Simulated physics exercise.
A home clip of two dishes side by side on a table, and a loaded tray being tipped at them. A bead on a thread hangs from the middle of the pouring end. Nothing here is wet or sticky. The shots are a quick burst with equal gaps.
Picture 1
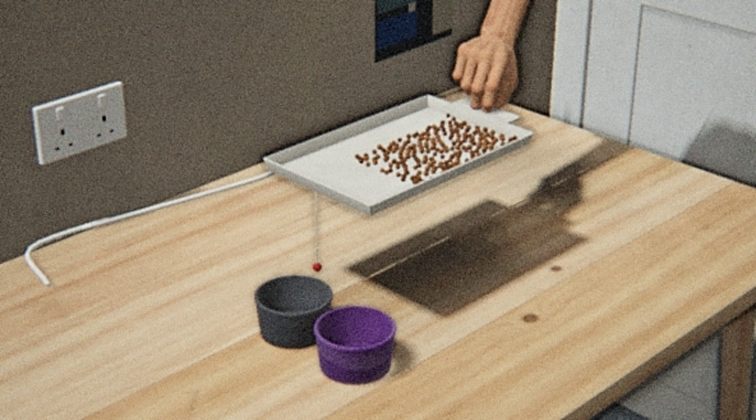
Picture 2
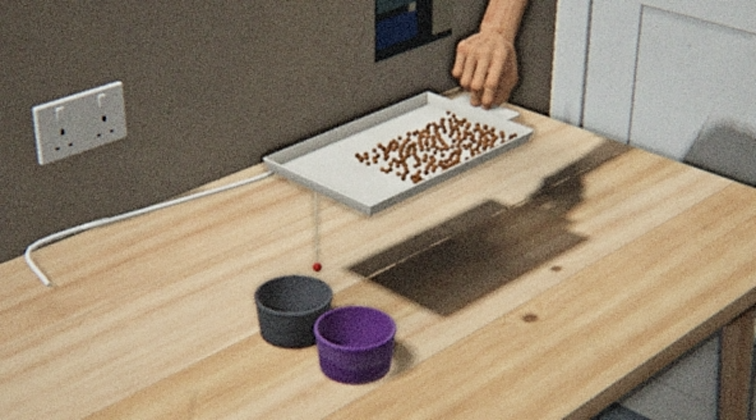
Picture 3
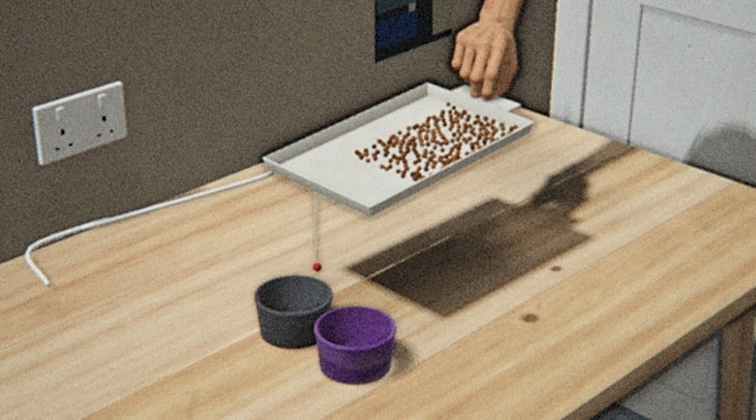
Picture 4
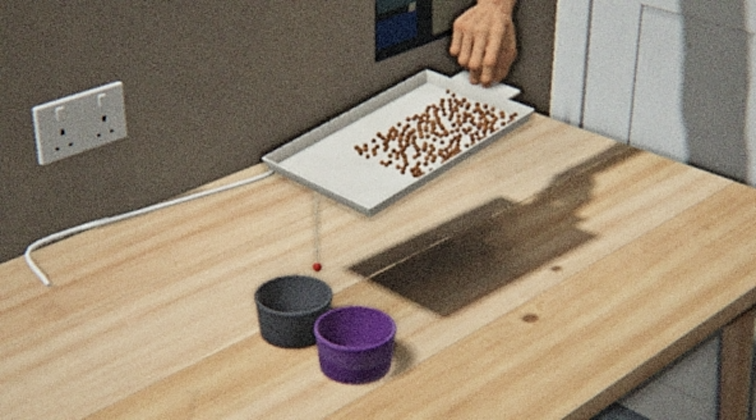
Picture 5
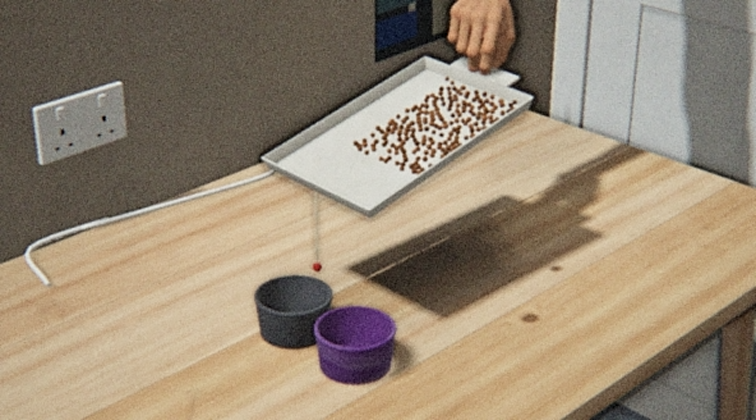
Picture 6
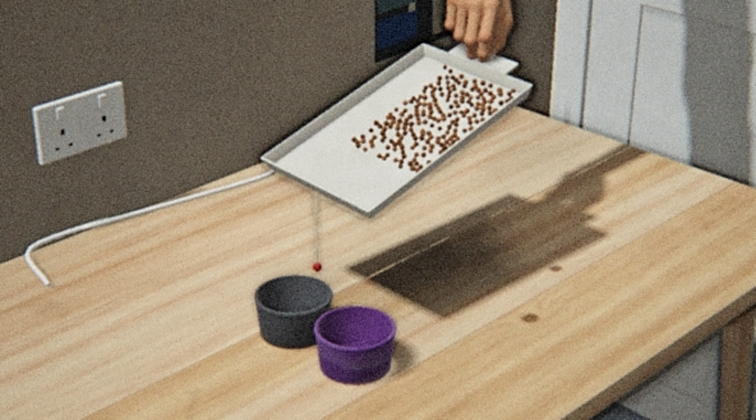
On a wooden table, a hand raising the far end of a white tray of cereal balls above grey and purple dishes.
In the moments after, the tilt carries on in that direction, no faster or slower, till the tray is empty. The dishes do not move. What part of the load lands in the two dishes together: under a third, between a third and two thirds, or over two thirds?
Caught overall: Over two thirds.
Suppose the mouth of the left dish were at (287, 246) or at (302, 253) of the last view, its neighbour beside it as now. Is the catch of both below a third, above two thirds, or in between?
First under a third, then less than a third.
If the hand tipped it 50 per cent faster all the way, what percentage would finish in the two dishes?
It comes to 70 per cent or so.
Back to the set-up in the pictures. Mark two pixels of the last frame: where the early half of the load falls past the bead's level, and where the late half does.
The first part at (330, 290); the rest at (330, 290).
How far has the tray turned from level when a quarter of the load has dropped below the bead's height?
At about 60°.
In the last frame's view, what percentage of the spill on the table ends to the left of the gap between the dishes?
It comes to 70 per cent or so.
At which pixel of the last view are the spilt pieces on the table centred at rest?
Around (307, 351).
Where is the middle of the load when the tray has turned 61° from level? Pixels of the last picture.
Roughly at (345, 204).
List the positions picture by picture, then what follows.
The first picture shows corners of the pouring end at (269, 158) and (370, 203), level; middle of the load at (437, 150), cereal balls; left dish at (266, 323); right dish at (327, 357); bead on its thread at (317, 267).
The second picture shows corners of the pouring end at (269, 158) and (370, 203), level; middle of the load at (437, 148).
The third picture shows corners of the pouring end at (269, 158) and (370, 204), tipped barely, lowest at the right corner; middle of the load at (437, 142).
The fourth picture shows corners of the pouring end at (268, 157) and (369, 205), tipped a little, lowest at the right corner; middle of the load at (437, 134).
The fifth picture shows corners of the pouring end at (268, 157) and (369, 206), tipped a little, lowest at the right corner; middle of the load at (436, 126).
The sixth picture shows corners of the pouring end at (267, 157) and (369, 208), tipped clearly, lowest at the right corner; middle of the load at (434, 119); left dish at (266, 323); right dish at (327, 357).
Soon, tray tipped steeply; about two thirds on the tray; a small part in the right dish; a small part in the left dish; a small part outside both; a small part in the air.
A while on, tray tipped past a quarter turn; a small part on the tray; about a quarter in the right dish; about a quarter in the left dish; a small part outside both; about a quarter in the air.
Towards the end, tray tipped past a quarter turn; about half in the right dish; about a third in the left dish; about a quarter outside both.
Finally, tray tipped past a quarter turn; about half in the right dish; about a third in the left dish; about a quarter outside both.
